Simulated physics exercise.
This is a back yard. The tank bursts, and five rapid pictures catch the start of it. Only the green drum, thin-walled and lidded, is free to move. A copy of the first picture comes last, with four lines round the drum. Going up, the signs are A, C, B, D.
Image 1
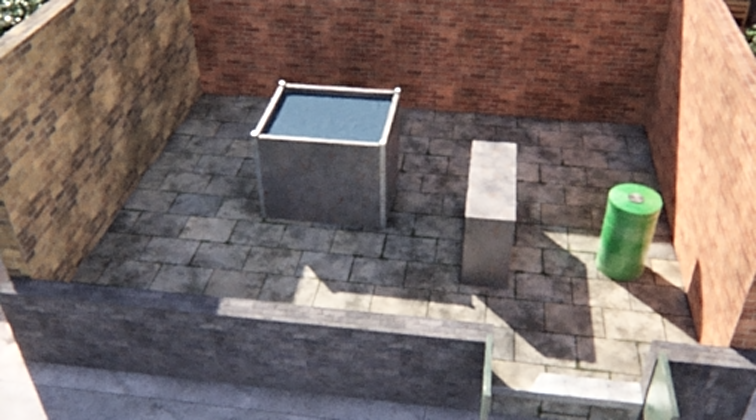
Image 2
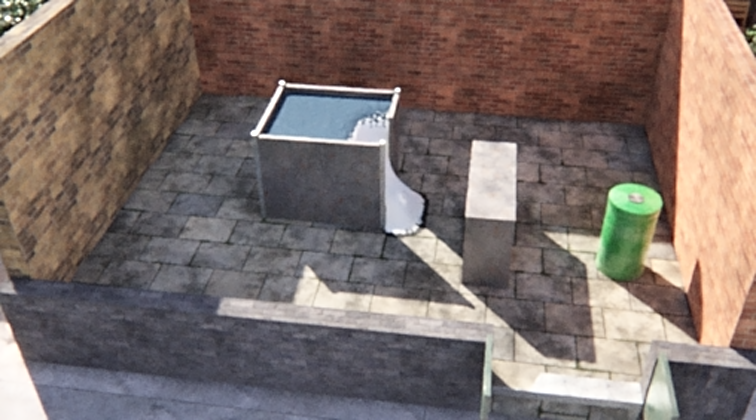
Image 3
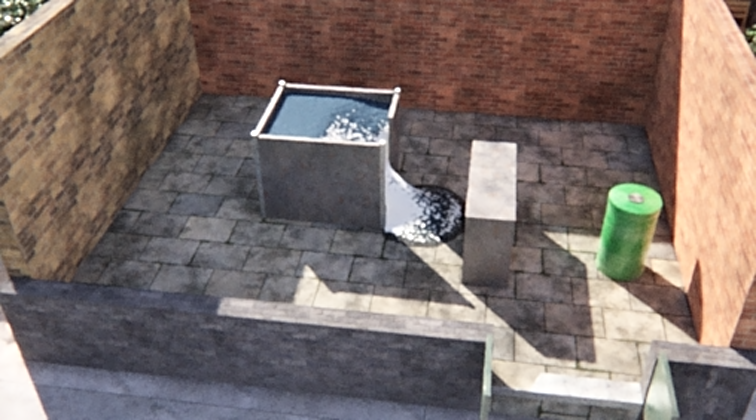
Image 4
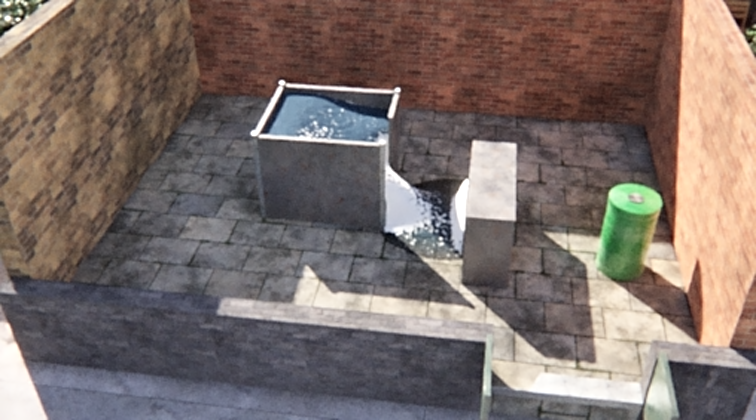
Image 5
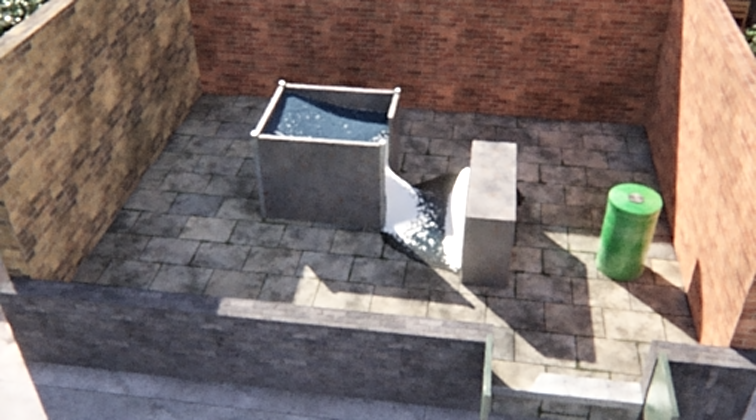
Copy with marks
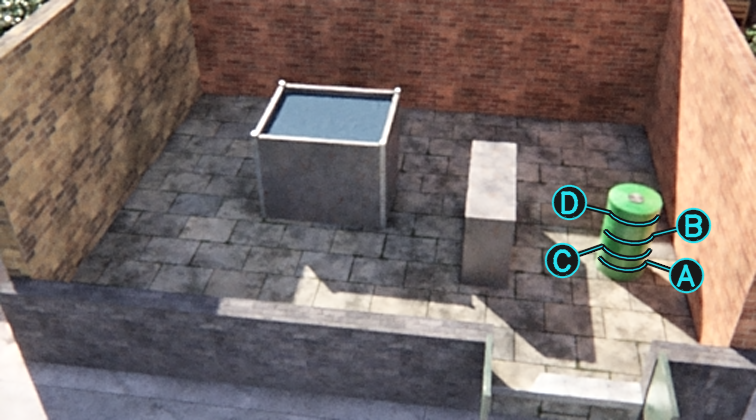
At the start, a full square tank, a gray block and a green drum stand still in a walled, paved yard. Water then pours from the tank's right side, spreads across the paving and splashes up against the block, while the tank's level drops a little and the drum stays put.
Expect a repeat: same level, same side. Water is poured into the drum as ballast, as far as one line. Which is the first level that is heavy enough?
A.
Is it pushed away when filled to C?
No, that is safe.
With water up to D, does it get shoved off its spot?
No, not at all.
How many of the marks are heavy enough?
All of them.
On the marked copy, A at (625, 270); B at (631, 243); C at (627, 258); D at (635, 224); from the bottom up A, C, B, D.
If A is chosen, it does not move.
If B is chosen, it does not move.
If C is chosen, it does not move.
If D is chosen, it does not move.
